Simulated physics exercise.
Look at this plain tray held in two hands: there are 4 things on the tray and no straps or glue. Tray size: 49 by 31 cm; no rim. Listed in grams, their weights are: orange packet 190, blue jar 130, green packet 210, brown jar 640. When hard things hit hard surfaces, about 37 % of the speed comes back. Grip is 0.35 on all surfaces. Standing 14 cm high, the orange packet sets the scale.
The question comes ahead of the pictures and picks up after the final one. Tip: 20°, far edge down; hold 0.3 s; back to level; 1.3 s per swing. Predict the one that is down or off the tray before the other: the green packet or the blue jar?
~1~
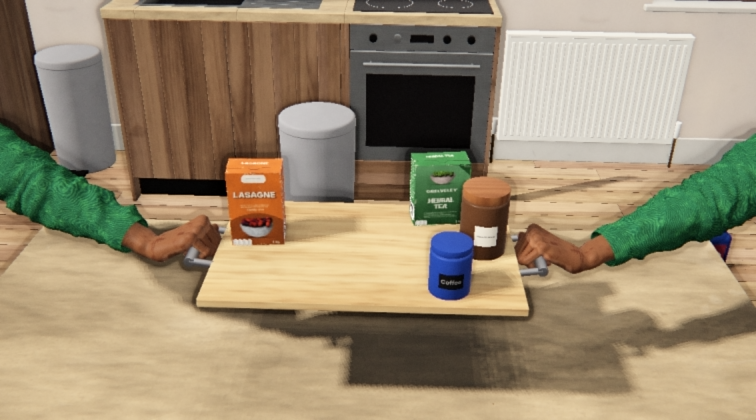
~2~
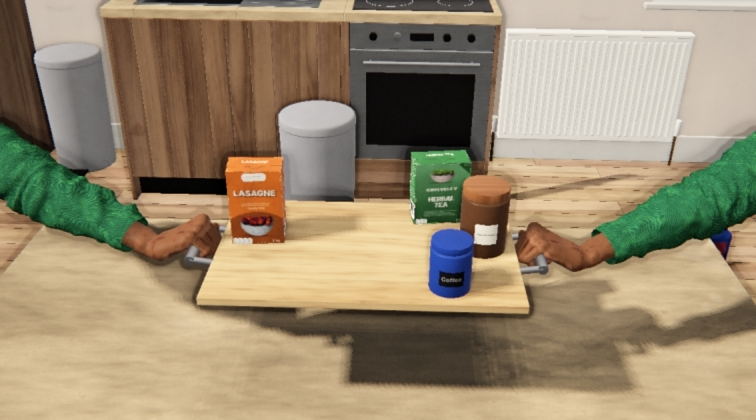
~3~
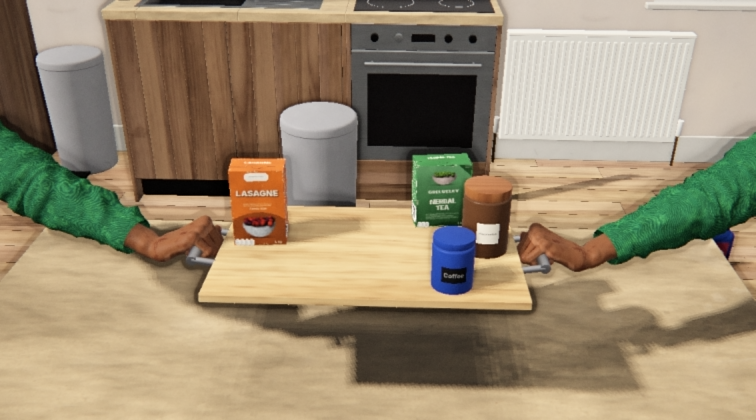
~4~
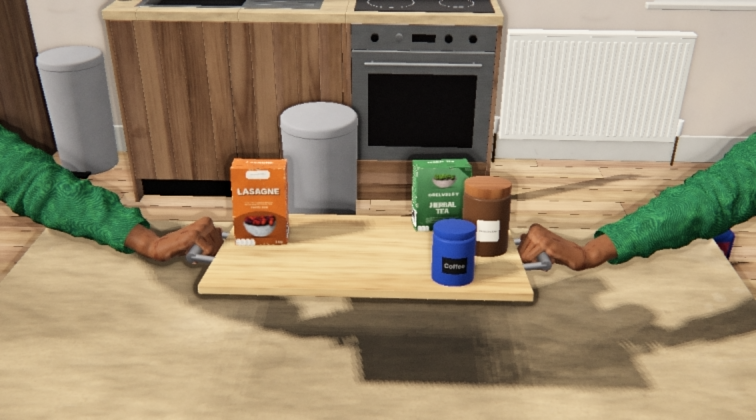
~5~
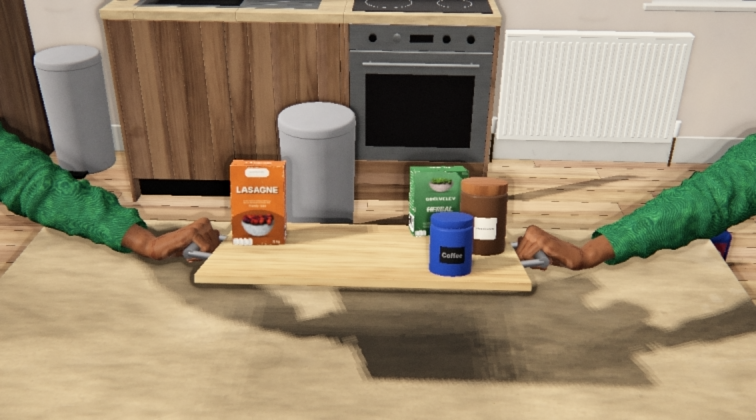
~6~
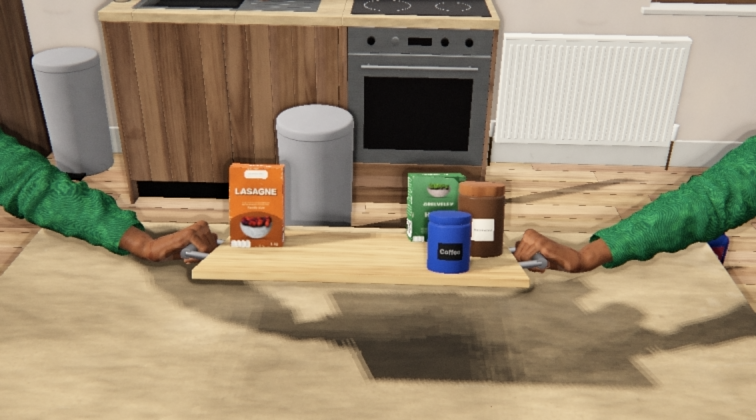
Before the other: The first.
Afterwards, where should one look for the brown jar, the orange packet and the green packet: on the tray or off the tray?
Afterwards, the brown jar stays on its support, the orange packet stays on its support, and the green packet leaves its support.
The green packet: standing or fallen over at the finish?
Well, the green packet tumbles down.
Then, 0.60 s on from there, tray at 20°, far edge down; green packet moved 2 cm near (435, 206); blue jar moved 2 cm near (448, 238); orange packet moved 3 cm.
Then, 1.00 s on from there, tray at 14°, far edge down; green packet now off the tray; blue jar moved 4 cm near (447, 241); orange packet moved 6 cm.
Then, 1.10 s on from there, tray at 11°, far edge down; blue jar moved 4 cm near (447, 243); orange packet moved 6 cm; brown jar moved 5 cm.
Then, 1.40 s on from there, tray at 4°, far edge down; blue jar moved 4 cm near (447, 251); orange packet moved 6 cm; brown jar moved 5 cm.
In the end, off the tray, green packet; not toppled but over 5 cm from the start, orange packet; the other 2 under 5 cm from the start. At the end, from the last picture's camera, green packet near (433, 271), blue jar near (447, 255). Green packet went 0.84 s after the last picture; blue jar was never lost.
